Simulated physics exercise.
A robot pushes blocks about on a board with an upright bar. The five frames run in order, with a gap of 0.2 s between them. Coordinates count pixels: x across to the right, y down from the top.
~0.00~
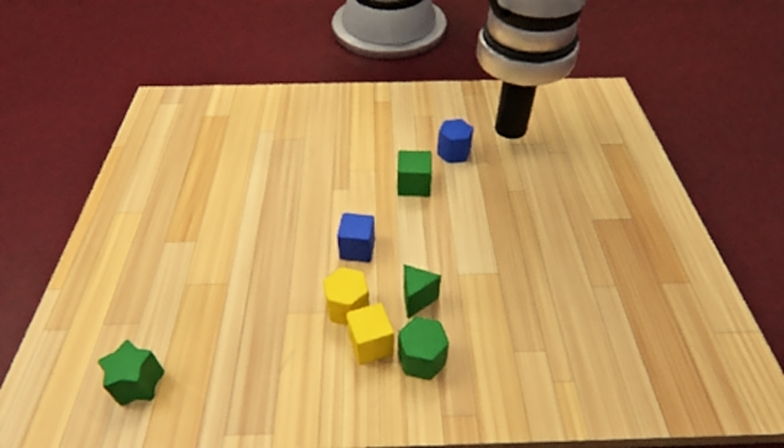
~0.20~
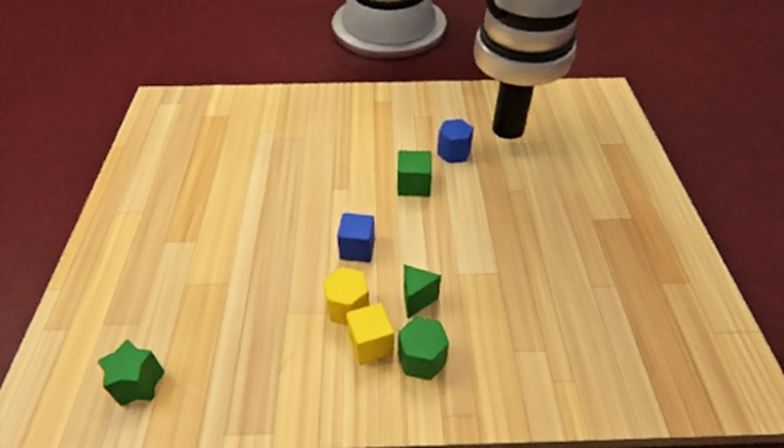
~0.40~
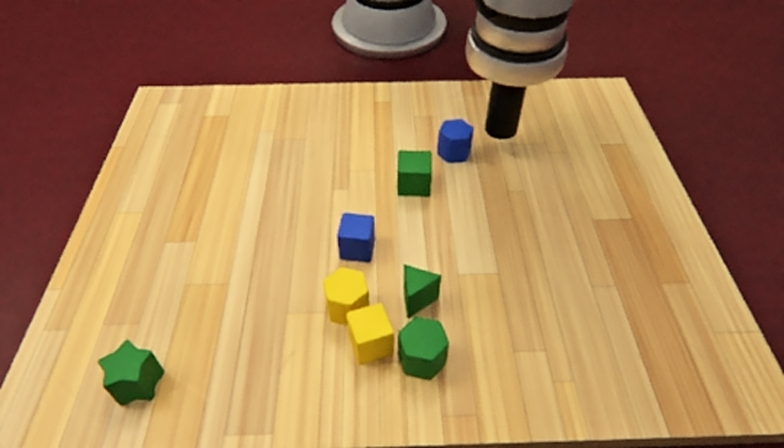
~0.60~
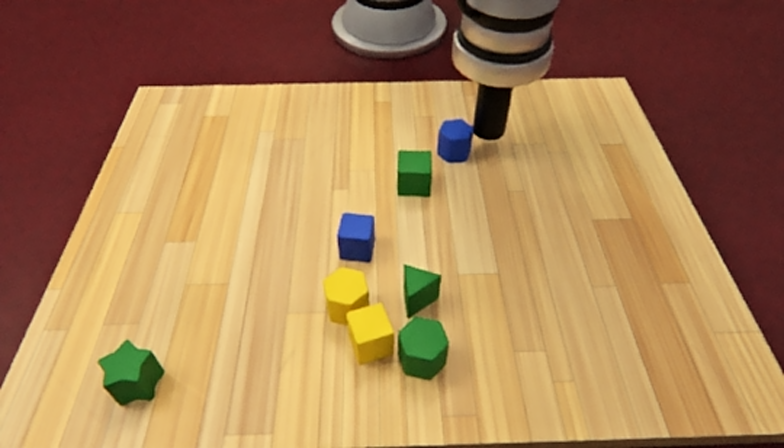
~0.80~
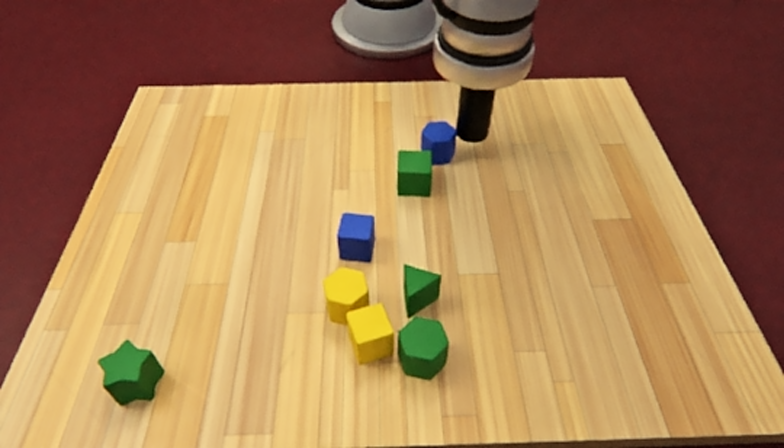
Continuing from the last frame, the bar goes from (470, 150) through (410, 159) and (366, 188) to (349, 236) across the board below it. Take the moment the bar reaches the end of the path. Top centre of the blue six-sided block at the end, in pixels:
Top centre: (349, 137).
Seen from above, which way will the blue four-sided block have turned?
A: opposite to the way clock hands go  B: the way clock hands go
Option A.
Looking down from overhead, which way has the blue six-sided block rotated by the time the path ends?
Answer: With the clock.
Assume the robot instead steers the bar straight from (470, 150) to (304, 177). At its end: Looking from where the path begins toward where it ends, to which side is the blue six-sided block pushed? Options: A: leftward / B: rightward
B (rightward)
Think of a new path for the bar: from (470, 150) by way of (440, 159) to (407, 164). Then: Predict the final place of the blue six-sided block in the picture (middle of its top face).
Most likely (377, 133).
What follows on the original path. One third of the way, bar at (409, 142); blue six-sided block at (376, 135), turned 20° clockwise.
Two thirds of the way, bar at (365, 170); blue six-sided block at (349, 137), turned 75° clockwise.
At the end, bar at (347, 220); blue four-sided block at (356, 239), turned 25° anticlockwise; green four-sided block unmoved; blue six-sided block at (349, 137), turned 75° clockwise.
